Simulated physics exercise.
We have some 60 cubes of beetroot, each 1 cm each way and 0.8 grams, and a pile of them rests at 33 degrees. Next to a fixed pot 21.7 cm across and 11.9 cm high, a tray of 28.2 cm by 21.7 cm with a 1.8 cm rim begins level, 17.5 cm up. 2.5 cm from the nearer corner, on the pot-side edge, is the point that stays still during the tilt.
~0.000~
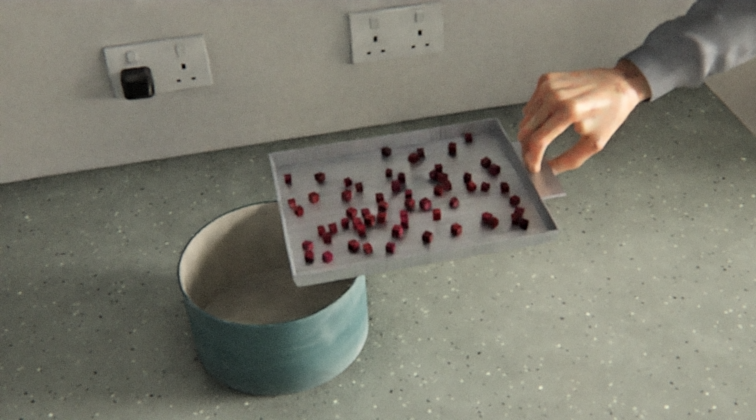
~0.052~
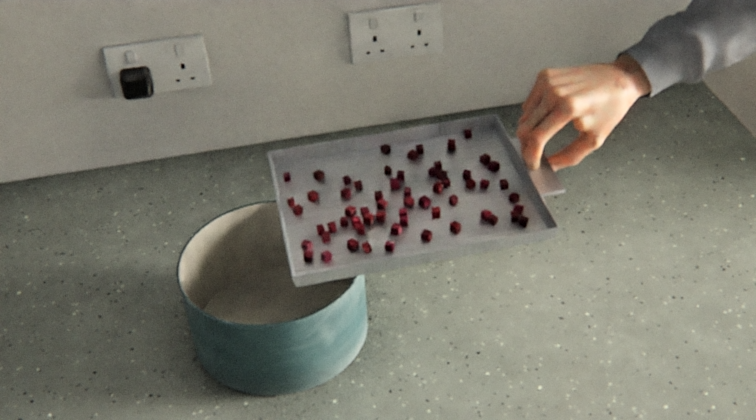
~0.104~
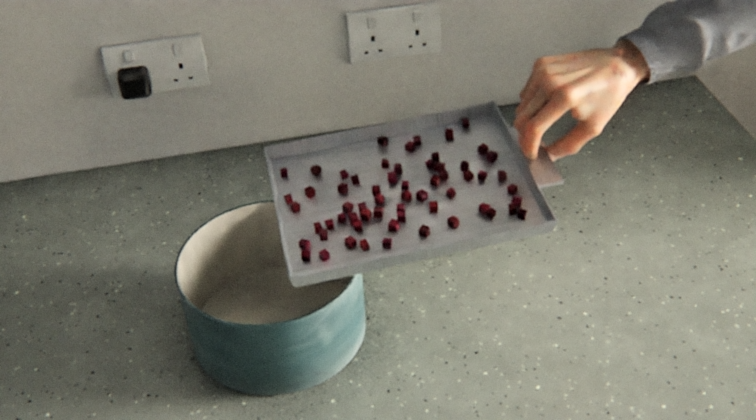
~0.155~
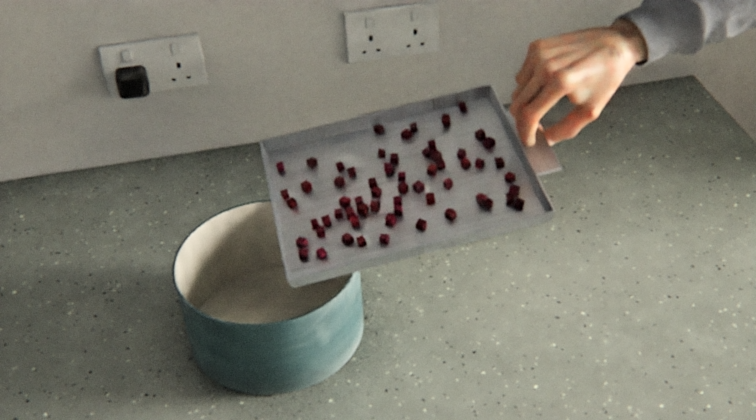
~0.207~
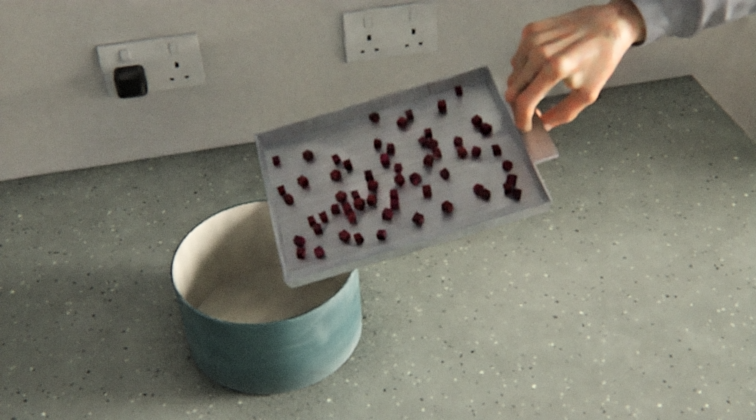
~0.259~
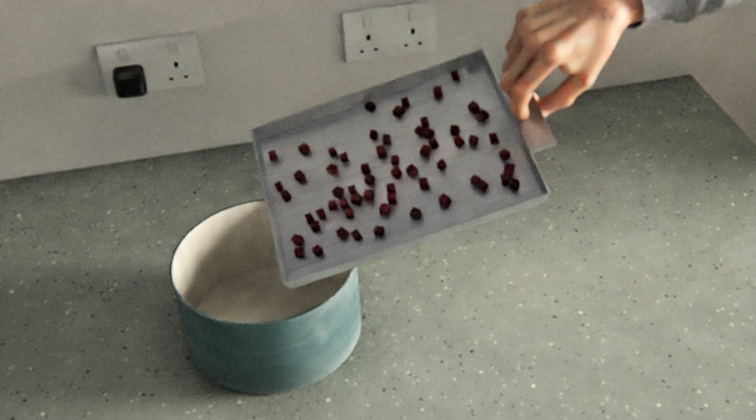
The footage shows a hand holding a grey tray scattered with small dark red cubes beside a teal pot on a speckled countertop, then raising the tray's right side so it slants toward the pot while the cubes keep their places.
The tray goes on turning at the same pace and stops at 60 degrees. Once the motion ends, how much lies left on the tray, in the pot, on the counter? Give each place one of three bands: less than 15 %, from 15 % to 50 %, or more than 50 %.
Tray: A reasonable amount; pot: A meagre amount; counter: A majority share.
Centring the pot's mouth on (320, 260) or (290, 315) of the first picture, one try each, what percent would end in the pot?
I'd say some 0 per cent for the first and some 60 per cent for the second.
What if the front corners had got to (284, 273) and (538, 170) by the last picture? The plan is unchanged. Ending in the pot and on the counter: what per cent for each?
The pot gets 45 and the counter 5.
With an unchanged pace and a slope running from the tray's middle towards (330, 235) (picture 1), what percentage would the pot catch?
20 %.
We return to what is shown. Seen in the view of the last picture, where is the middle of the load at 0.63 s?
(333, 207), roughly.
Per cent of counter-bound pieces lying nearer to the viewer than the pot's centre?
Some 100 per cent.
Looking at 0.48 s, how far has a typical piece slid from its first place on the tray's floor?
It has moved some 1 cm from its start.
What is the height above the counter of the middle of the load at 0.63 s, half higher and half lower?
Around 26 cm up.
After 0.48 s, tilt 40 degrees; the tray holds 100 %, the pot 0 %.
After 0.63 s, tilt 54 degrees; the tray holds 100 %, the pot 0 %.
After 0.90 s, tilt 60 degrees; the tray holds 55 %, the pot 0 %.
By 2.3 s all is still; tray 45 %, pot 0 %, counter 55 %.
